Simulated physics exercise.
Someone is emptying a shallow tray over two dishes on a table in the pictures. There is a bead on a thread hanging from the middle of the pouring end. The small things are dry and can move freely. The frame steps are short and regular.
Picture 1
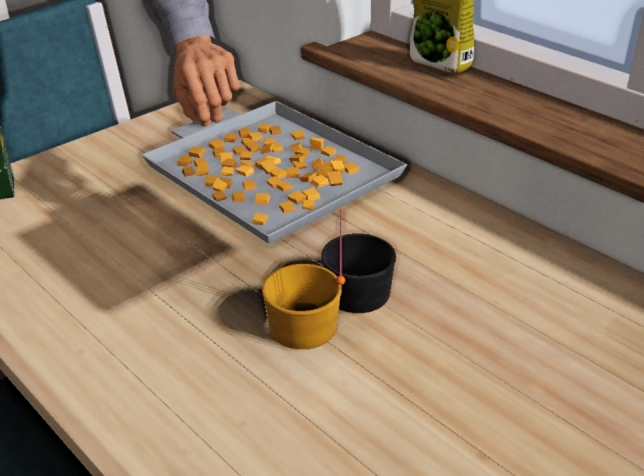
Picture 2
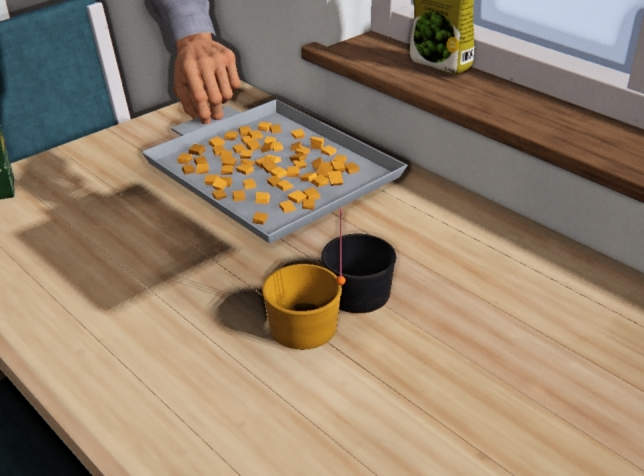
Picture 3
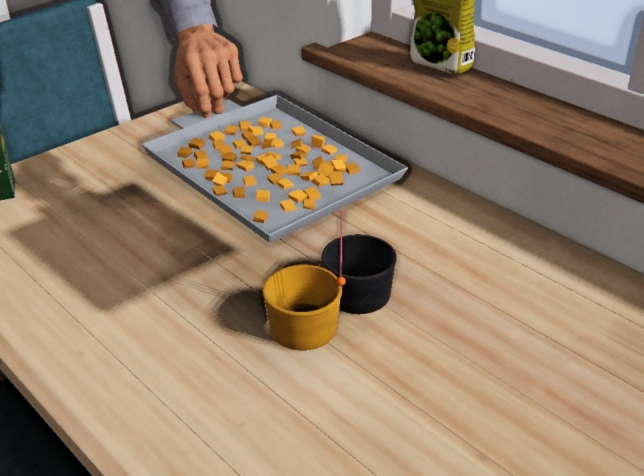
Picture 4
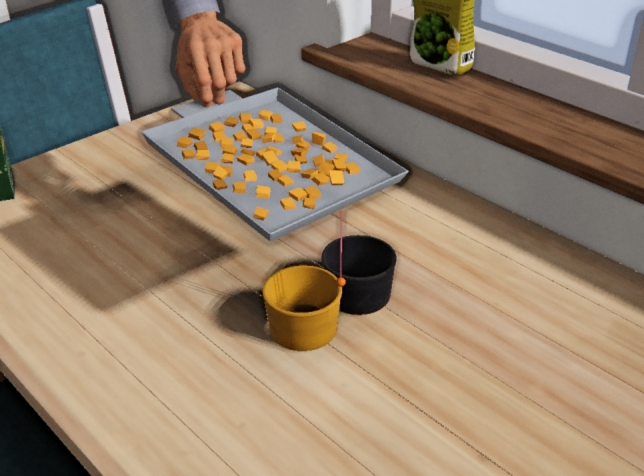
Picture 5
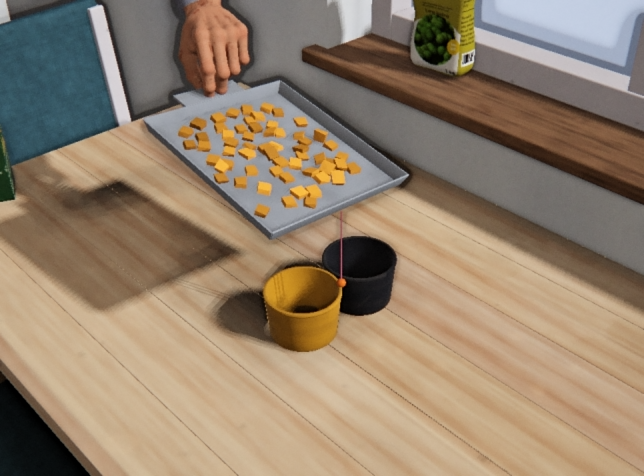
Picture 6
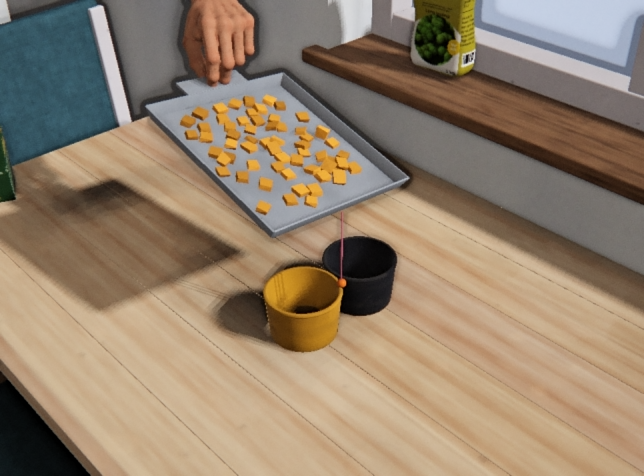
A hand gradually raises the back of a gray tray of small orange pieces above two dishes.
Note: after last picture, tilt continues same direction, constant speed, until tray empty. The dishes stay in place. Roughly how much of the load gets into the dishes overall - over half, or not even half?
Most of the load is lost.
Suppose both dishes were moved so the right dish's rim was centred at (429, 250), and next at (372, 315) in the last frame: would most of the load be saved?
At place one the greater share; at place two a lesser share.
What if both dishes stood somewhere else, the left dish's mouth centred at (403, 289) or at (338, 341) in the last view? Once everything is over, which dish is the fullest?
First try: The left-side dish; second try: The right-side dish.
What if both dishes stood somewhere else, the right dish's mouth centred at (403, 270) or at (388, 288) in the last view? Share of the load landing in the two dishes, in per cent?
I'd say about 100 percent, followed by about 50 percent.
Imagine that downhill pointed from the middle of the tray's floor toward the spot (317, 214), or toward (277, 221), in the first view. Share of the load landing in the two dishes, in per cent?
About 0 % and about 0 %.
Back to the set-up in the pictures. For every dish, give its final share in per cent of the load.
For the left dish 0 %, for the right dish 10 %.
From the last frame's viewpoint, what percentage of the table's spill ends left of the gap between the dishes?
Roughly 0 in a hundred.
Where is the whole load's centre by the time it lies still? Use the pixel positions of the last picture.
Close to (419, 313).
Soon after the last picture, tray tipped steeply; nearly all on the tray; a small part in the air.
A little later, tray tipped right over; a small part on the tray; a small part in the right dish; about two thirds outside both; about a quarter in the air.
Later still, tray tipped past a quarter turn; a small part in the right dish; nearly all outside both.
At rest, tray tipped past a quarter turn; none in the left dish; a small part in the right dish; nearly all outside both.
